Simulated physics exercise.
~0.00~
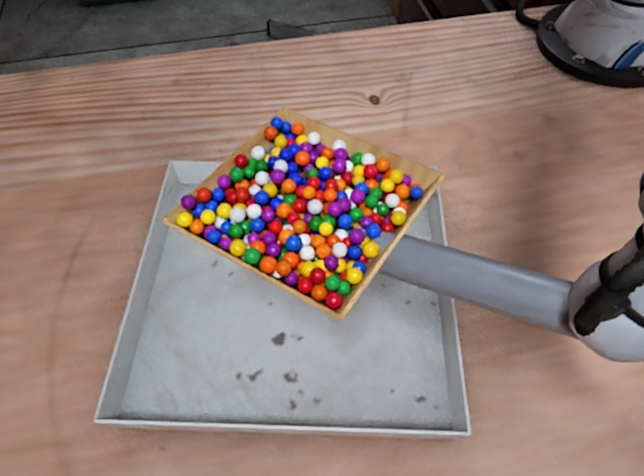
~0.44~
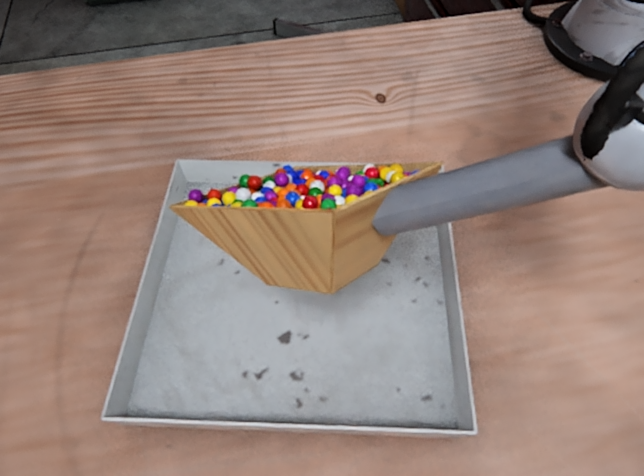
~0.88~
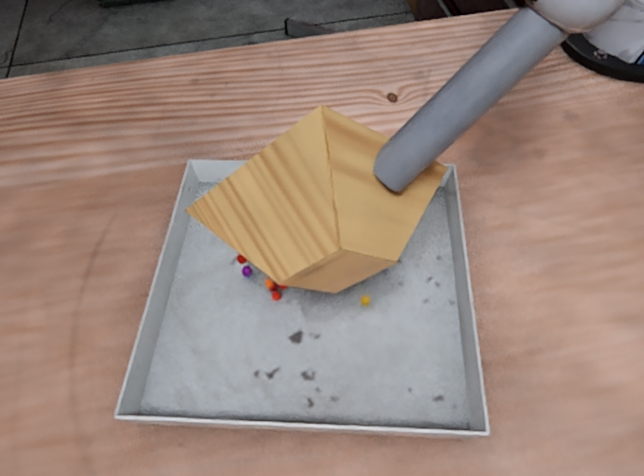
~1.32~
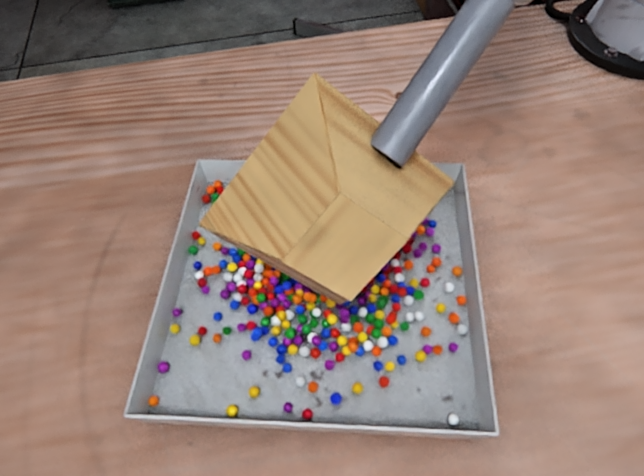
Multicoloured plastic beads fill a flaring wooden scoop held over a shallow, pale grey square tray on a wooden bench, seen from above at an angle. A grey arm reaches in from the right and holds the scoop, while the view drifts slightly left. The arm tilts the scoop, at first with the beads still inside. As it tips further, its underside turns into view and a few beads appear on the tray floor below. It keeps turning until it is empty, leaving a dense, colourful heap beneath it and loose beads scattered across the tray.
